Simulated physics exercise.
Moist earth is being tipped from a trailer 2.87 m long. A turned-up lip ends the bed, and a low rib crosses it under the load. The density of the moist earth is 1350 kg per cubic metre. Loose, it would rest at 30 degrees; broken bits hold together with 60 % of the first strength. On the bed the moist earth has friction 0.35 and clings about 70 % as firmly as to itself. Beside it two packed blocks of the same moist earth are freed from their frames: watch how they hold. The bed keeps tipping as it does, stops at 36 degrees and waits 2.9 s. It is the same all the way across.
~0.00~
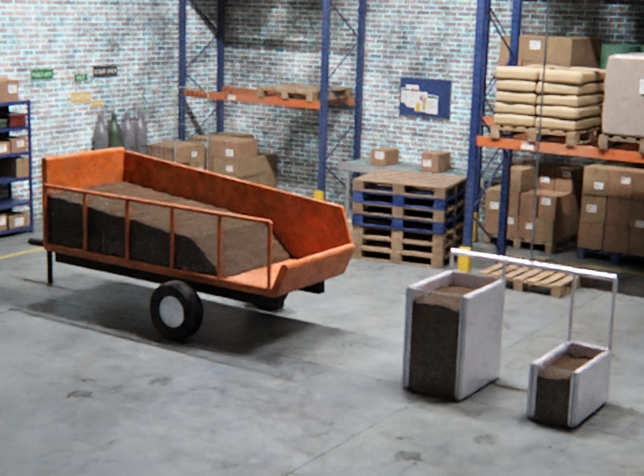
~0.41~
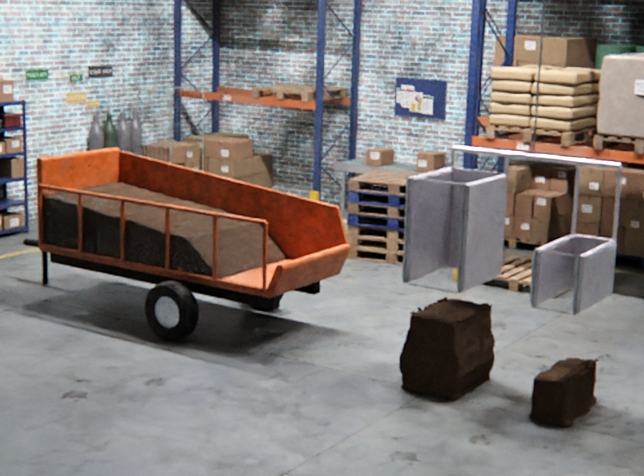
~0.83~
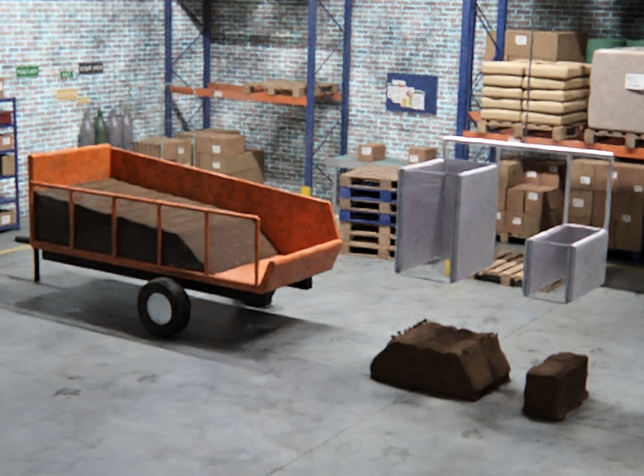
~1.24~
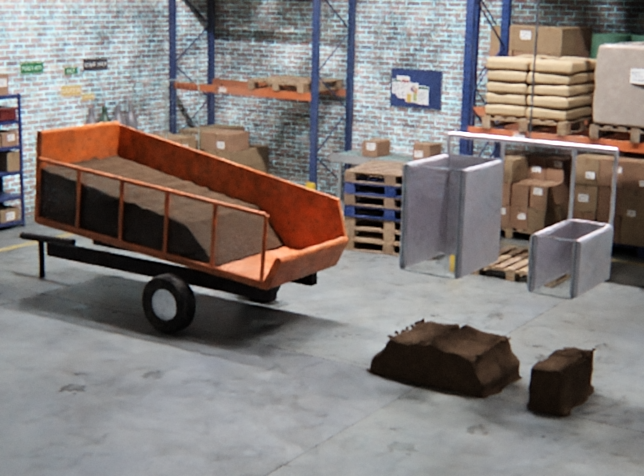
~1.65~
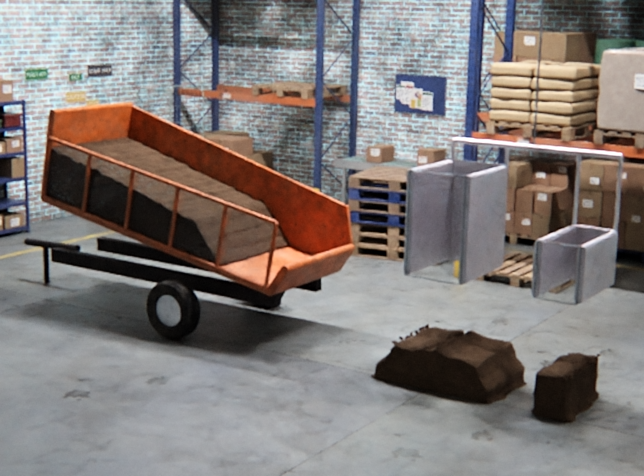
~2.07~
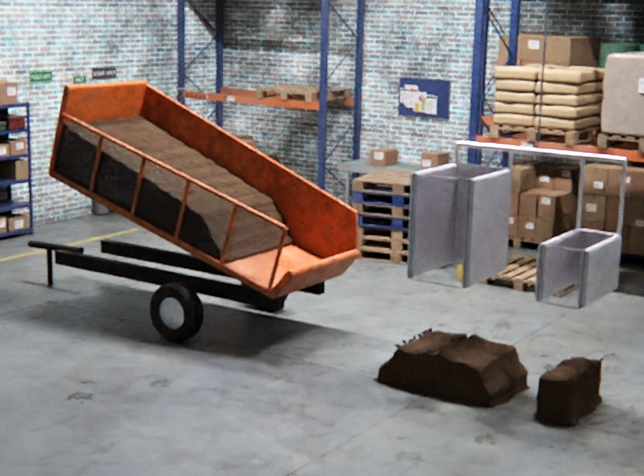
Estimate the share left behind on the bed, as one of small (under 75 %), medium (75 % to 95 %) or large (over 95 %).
The band is medium (75 % to 95 %).
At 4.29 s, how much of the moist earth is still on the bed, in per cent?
Some 100 per cent.
By 2.73 s, the tilt is 26 degrees and 100 % is on the bed.
By 3.51 s, the tilt is 36 degrees and 100 % is on the bed.
By 4.29 s, the tilt is 36 degrees and 100 % is on the bed.
By 5.07 s, the tilt is 36 degrees and 95 % is on the bed.
By 6.54 s, at the end, the tilt is 36 degrees and 88 % is on the bed.
